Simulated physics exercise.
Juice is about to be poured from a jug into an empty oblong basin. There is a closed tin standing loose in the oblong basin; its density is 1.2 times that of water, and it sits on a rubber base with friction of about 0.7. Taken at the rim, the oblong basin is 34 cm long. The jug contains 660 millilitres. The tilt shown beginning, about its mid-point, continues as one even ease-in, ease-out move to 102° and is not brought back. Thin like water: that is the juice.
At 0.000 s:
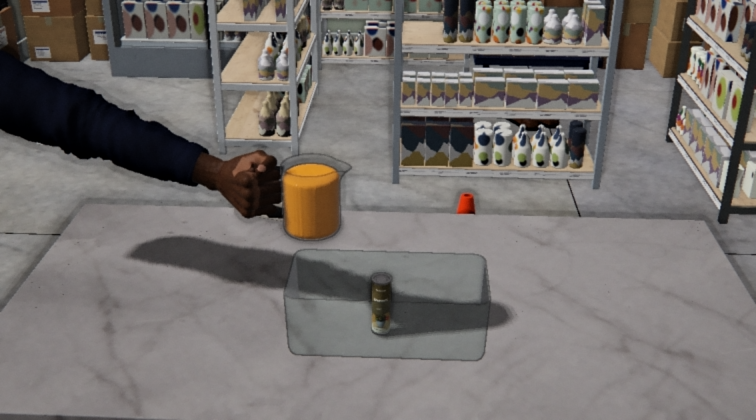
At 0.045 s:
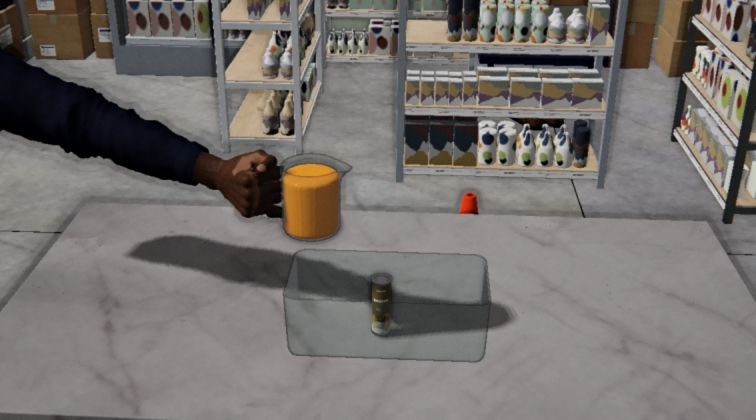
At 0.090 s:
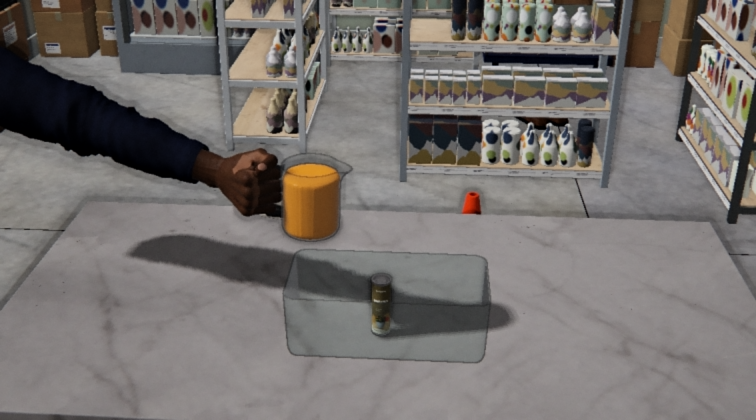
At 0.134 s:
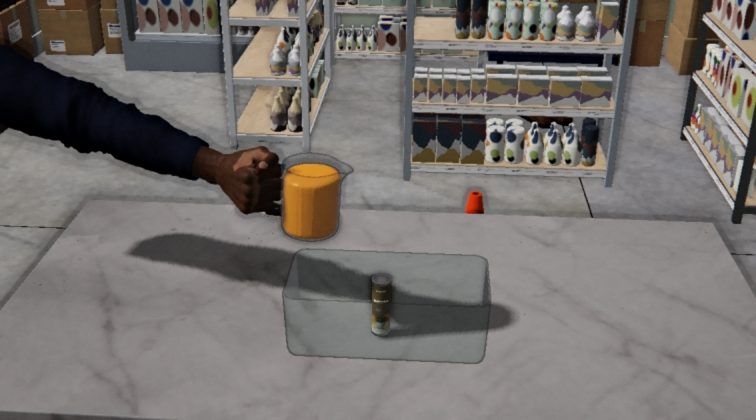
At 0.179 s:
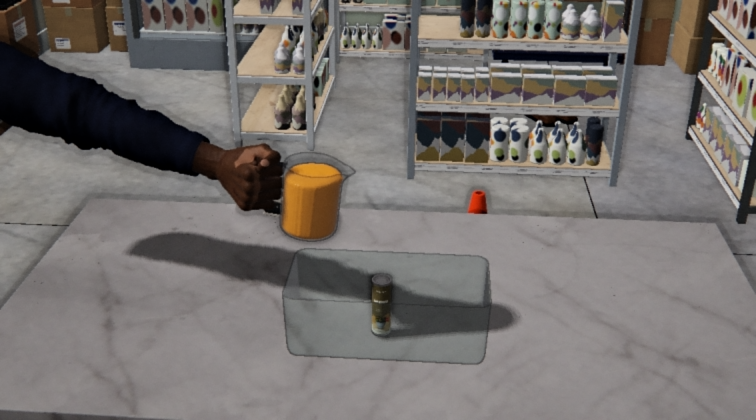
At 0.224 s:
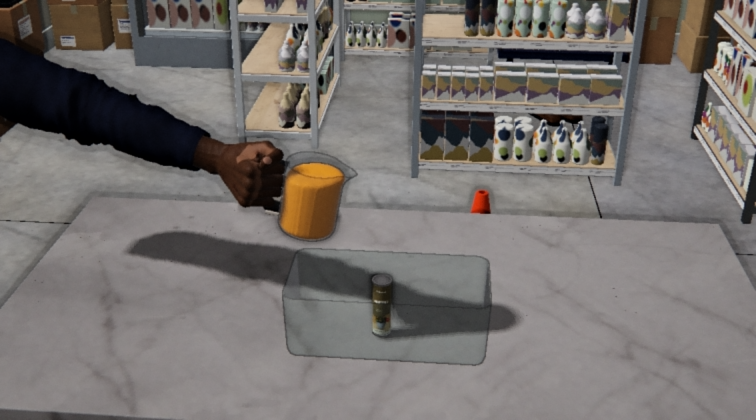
In a shop with shelves of shoes and boxes, a hand held a jug of orange juice above a clear basin with a small tin inside, and tilted the jug slightly to the right.
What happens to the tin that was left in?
It stays on its base.
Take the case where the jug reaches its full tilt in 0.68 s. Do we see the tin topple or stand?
It stays steady, then.
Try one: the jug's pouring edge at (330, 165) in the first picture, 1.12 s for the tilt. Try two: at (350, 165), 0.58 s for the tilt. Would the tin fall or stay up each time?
Trial 1 - tin tips; trial 2 - tin stays standing.
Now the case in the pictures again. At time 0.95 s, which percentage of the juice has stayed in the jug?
Around 34 in a hundred.
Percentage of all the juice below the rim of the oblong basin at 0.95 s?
About 44 %.
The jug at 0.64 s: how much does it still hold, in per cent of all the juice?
Roughly 84 per cent.
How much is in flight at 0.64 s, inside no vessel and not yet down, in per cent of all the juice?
Roughly 14 percent.
After 0.64 s the tilt is 63° and 84 per cent is still to pour; the tin stands where it began.
After 0.95 s the tilt is 96° and 34 per cent is still to pour; the tin stands where it began.
After 1.27 s the tilt is 102° and 5 per cent is still to pour; the tin stands where it began.
After 1.62 s the tilt is 102° and 0 per cent is still to pour; the tin stands where it began.
In the end the tin stands where it began.
